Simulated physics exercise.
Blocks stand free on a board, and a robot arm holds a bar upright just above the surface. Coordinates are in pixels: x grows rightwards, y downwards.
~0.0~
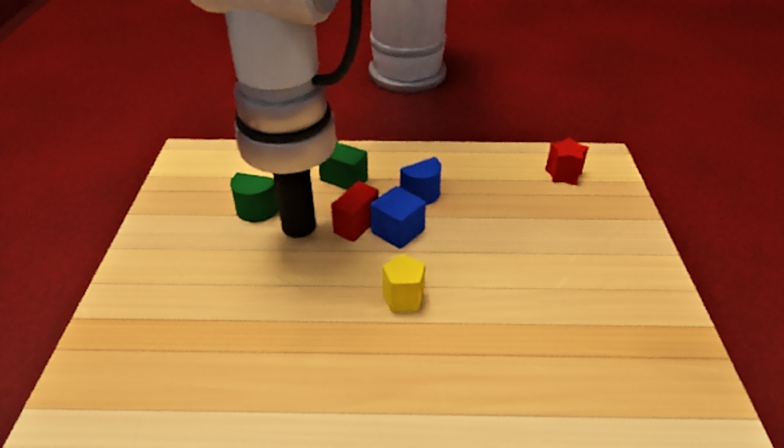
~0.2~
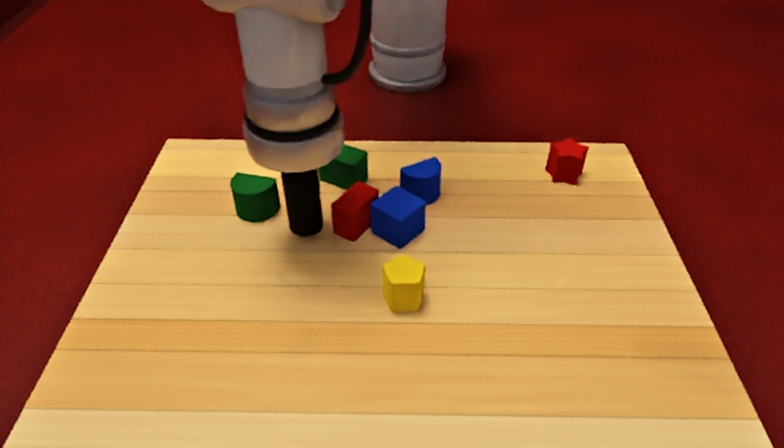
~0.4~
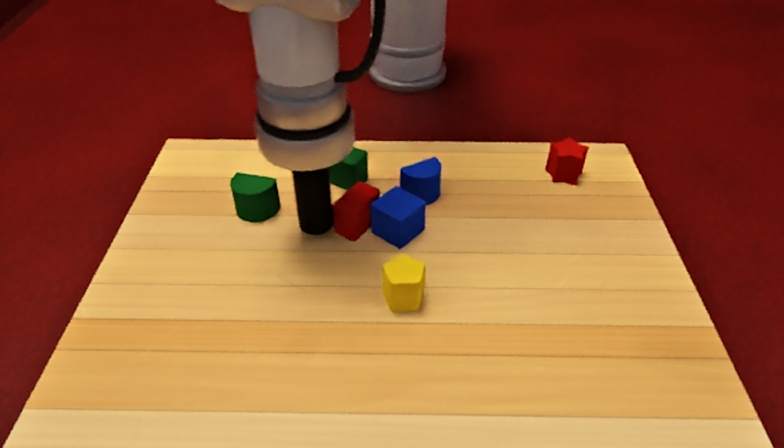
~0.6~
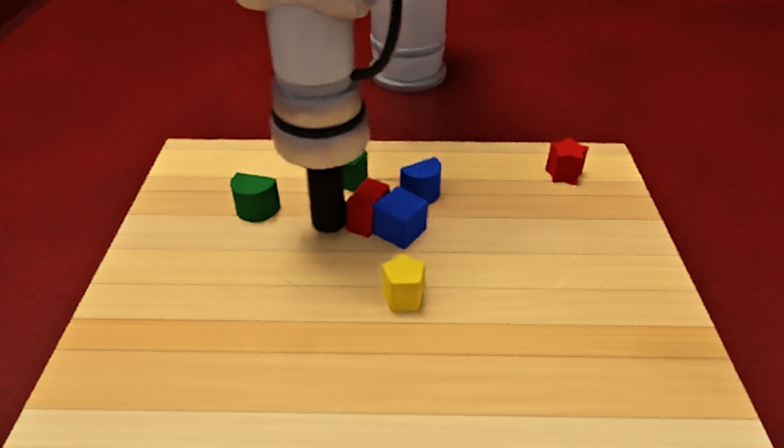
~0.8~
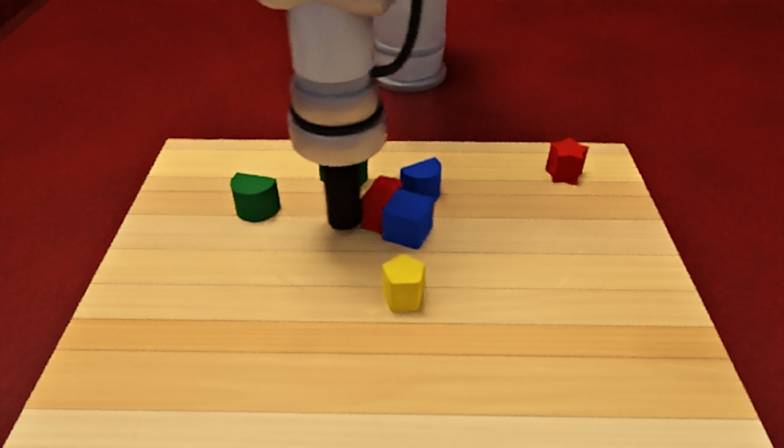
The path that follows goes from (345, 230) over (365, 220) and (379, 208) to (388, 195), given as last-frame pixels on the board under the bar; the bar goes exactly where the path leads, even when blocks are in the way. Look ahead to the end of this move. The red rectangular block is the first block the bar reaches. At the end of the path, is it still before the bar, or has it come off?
Fallen away.
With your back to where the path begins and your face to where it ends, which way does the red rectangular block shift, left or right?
Over to the right.
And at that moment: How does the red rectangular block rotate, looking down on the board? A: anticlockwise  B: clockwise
The correct letter is B.
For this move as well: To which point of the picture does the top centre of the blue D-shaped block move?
Its top face will be centred at roughly (463, 155).
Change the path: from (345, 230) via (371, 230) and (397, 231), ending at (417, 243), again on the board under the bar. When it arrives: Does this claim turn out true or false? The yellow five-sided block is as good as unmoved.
That claim is true.
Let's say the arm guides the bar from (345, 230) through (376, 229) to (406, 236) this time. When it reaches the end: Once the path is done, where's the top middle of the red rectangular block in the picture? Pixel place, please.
I predict (412, 184).
The first path, step by step. Halfway along, bar at (373, 203); red rectangular block at (414, 180), turned 20° clockwise; blue square at (424, 204), turned 20° clockwise; blue D-shaped block at (442, 160), turned 15° anticlockwise.
At the end, bar at (388, 184); green rectangular block still; red rectangular block at (428, 171), turned 60° clockwise; blue square at (424, 204), turned 20° clockwise; blue D-shaped block at (463, 155), turned 25° anticlockwise.
